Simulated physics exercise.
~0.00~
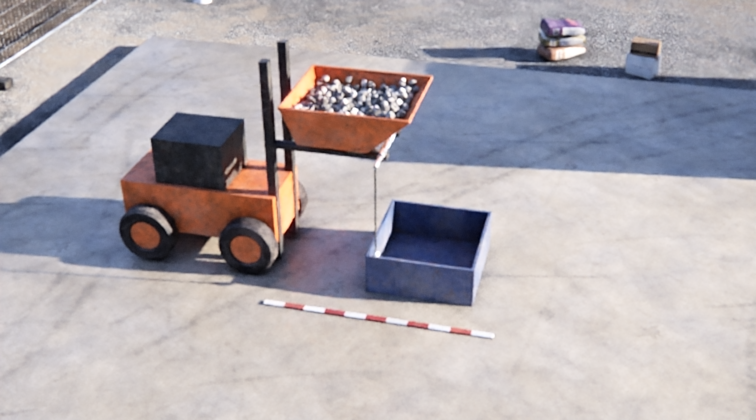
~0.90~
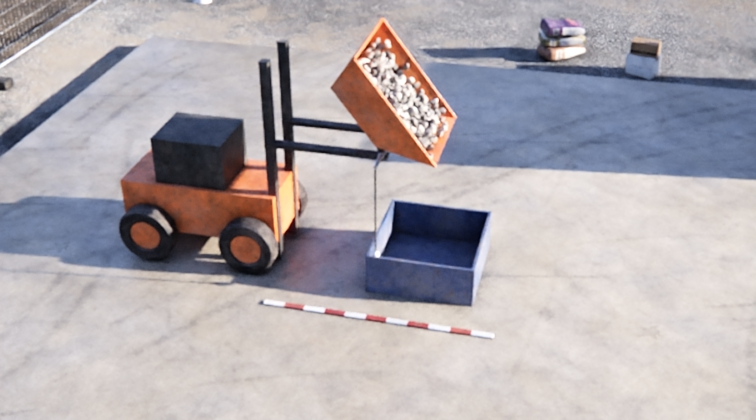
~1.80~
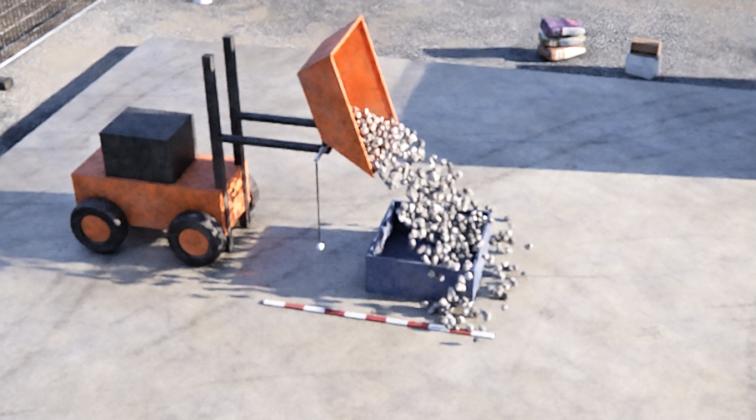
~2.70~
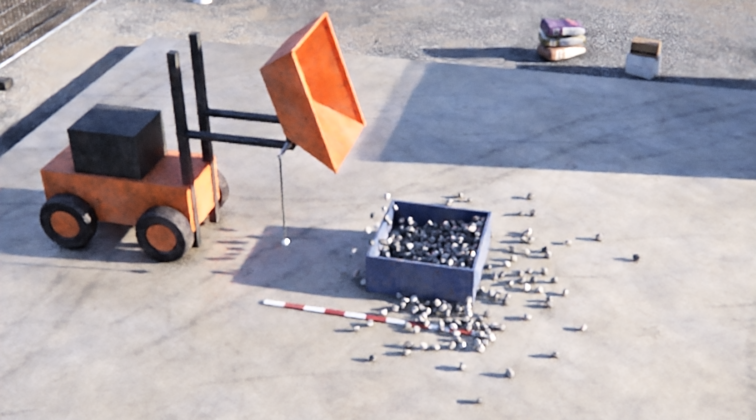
An orange forklift tips crushed rock into a blue bin while backing left, spilling some around it.
